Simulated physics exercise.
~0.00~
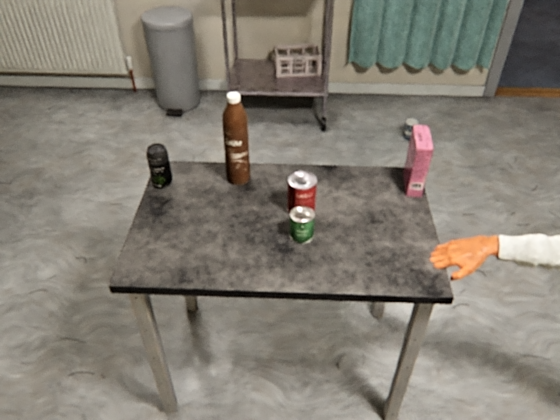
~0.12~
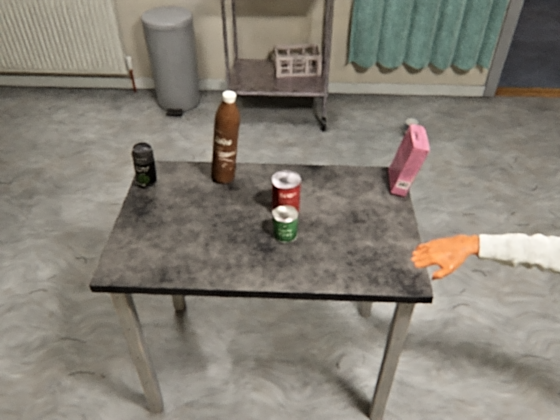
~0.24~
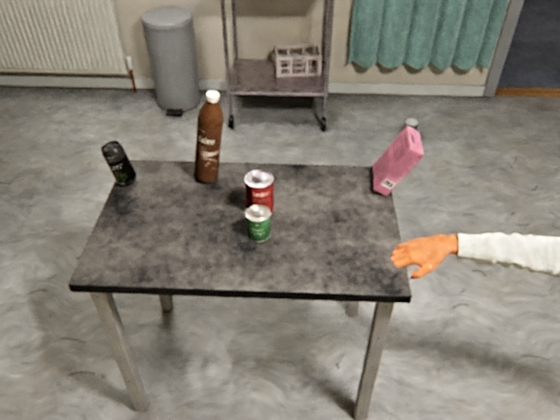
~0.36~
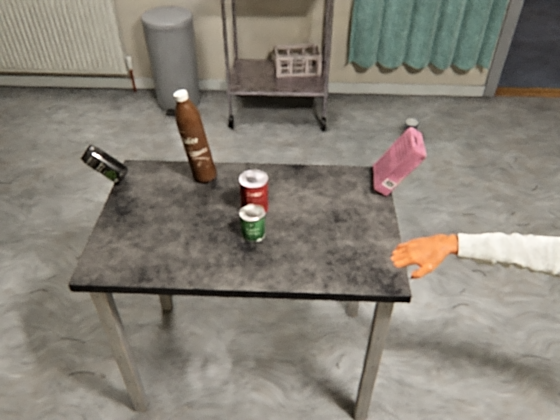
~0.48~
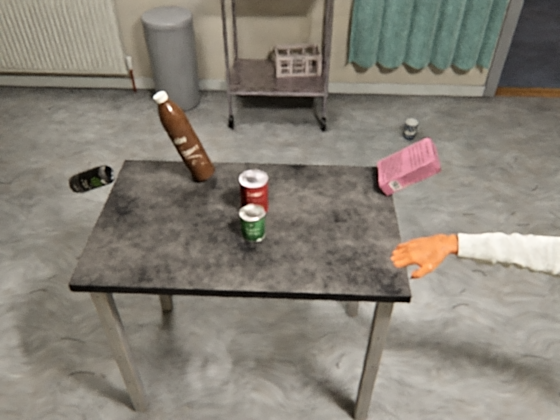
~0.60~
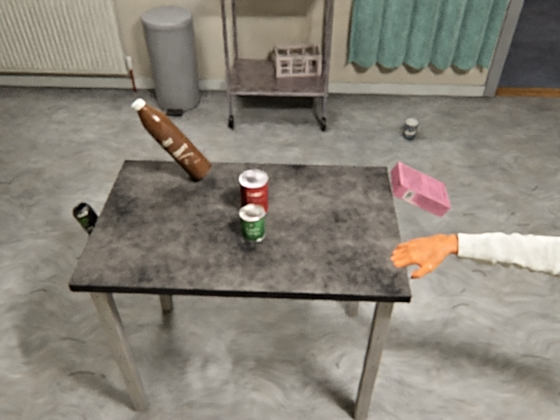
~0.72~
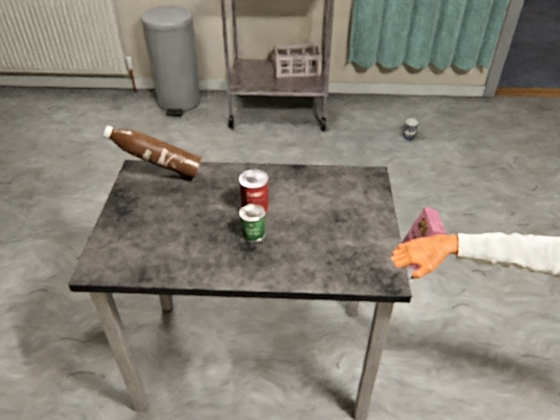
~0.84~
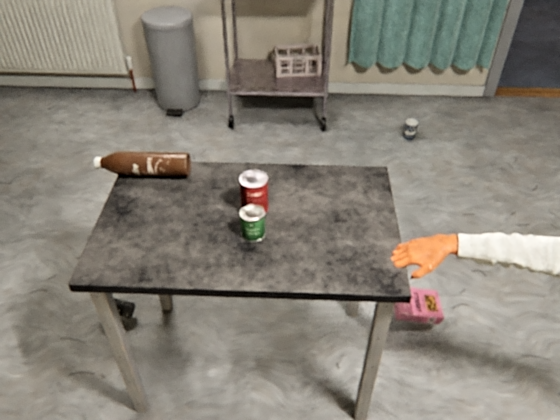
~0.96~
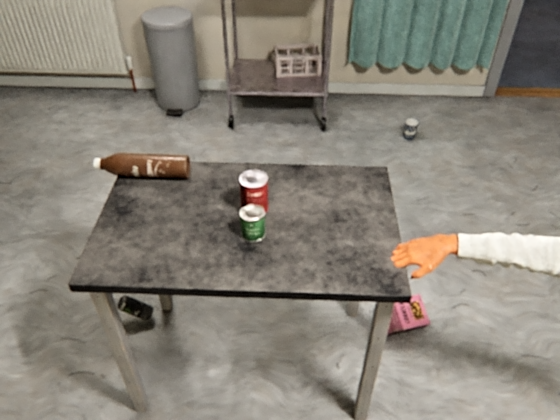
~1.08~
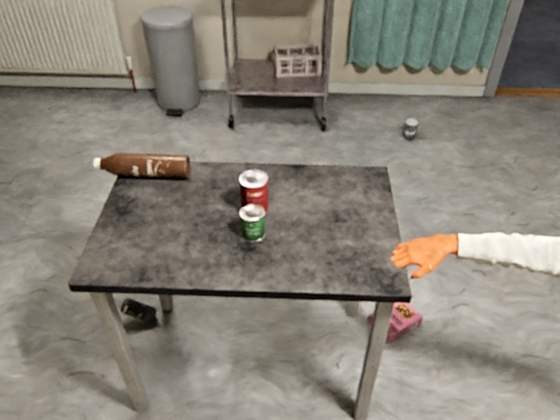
A table slides left, the bottle tips over, and the black can and pink packet fall off.
